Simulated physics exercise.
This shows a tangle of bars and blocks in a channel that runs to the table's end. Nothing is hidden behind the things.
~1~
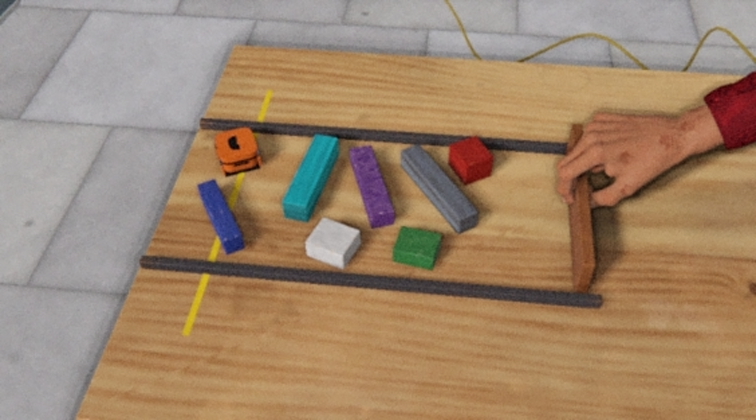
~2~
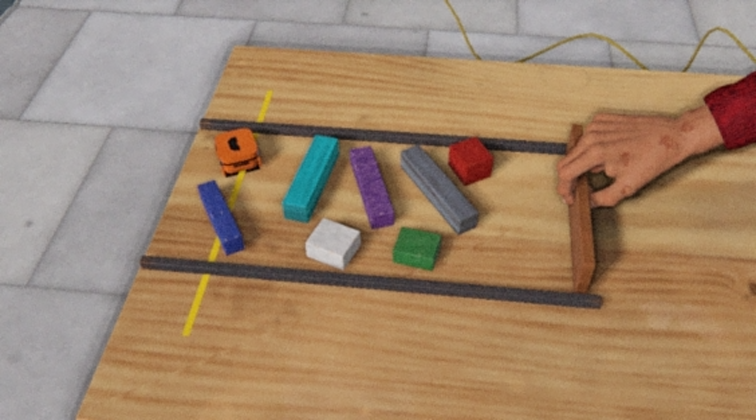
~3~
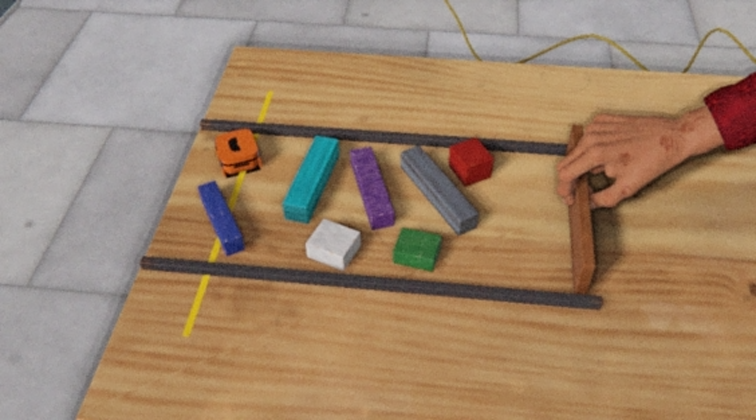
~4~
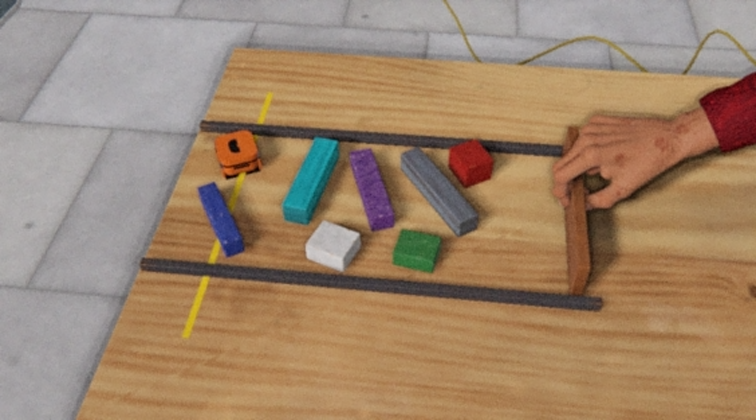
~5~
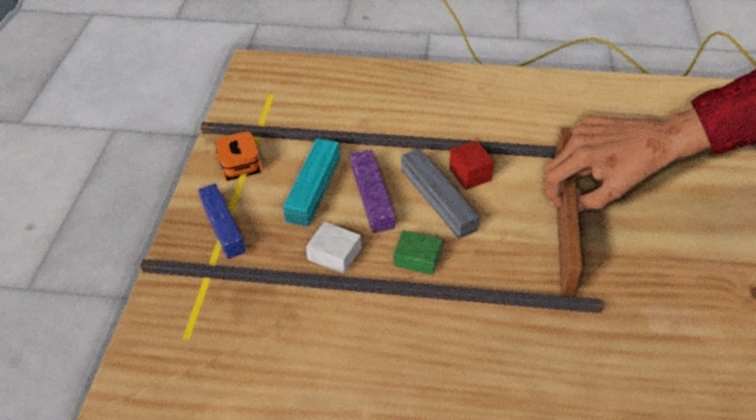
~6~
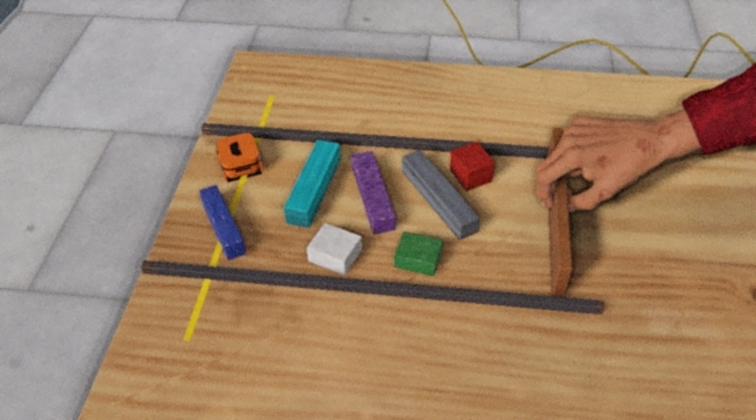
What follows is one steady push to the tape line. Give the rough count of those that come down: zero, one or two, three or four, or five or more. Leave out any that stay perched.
The number that fall off is three or four.
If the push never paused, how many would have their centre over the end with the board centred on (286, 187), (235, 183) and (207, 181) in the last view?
It would be 1, 3 and 5.
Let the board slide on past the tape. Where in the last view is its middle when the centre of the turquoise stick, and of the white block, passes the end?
Its middle is around (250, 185) and around (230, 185).
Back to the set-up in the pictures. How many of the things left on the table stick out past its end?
2 of them.
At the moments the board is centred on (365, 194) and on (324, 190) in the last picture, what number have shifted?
6 and 8.
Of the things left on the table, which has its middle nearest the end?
The white block.
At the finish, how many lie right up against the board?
That makes 3.
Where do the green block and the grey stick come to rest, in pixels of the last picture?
About (200, 237), and the other about (211, 177).
A little later, none off yet; orange case at rest near (239, 158); blue bar at rest near (222, 221); turquoise stick at rest near (314, 182).
Next, none off yet; orange case shifted a little near (219, 159); blue bar moving near (217, 221); turquoise stick shifted a little near (256, 183).
When it is over, the number that fall off is three or four; down, turquoise stick, blue bar and orange case.
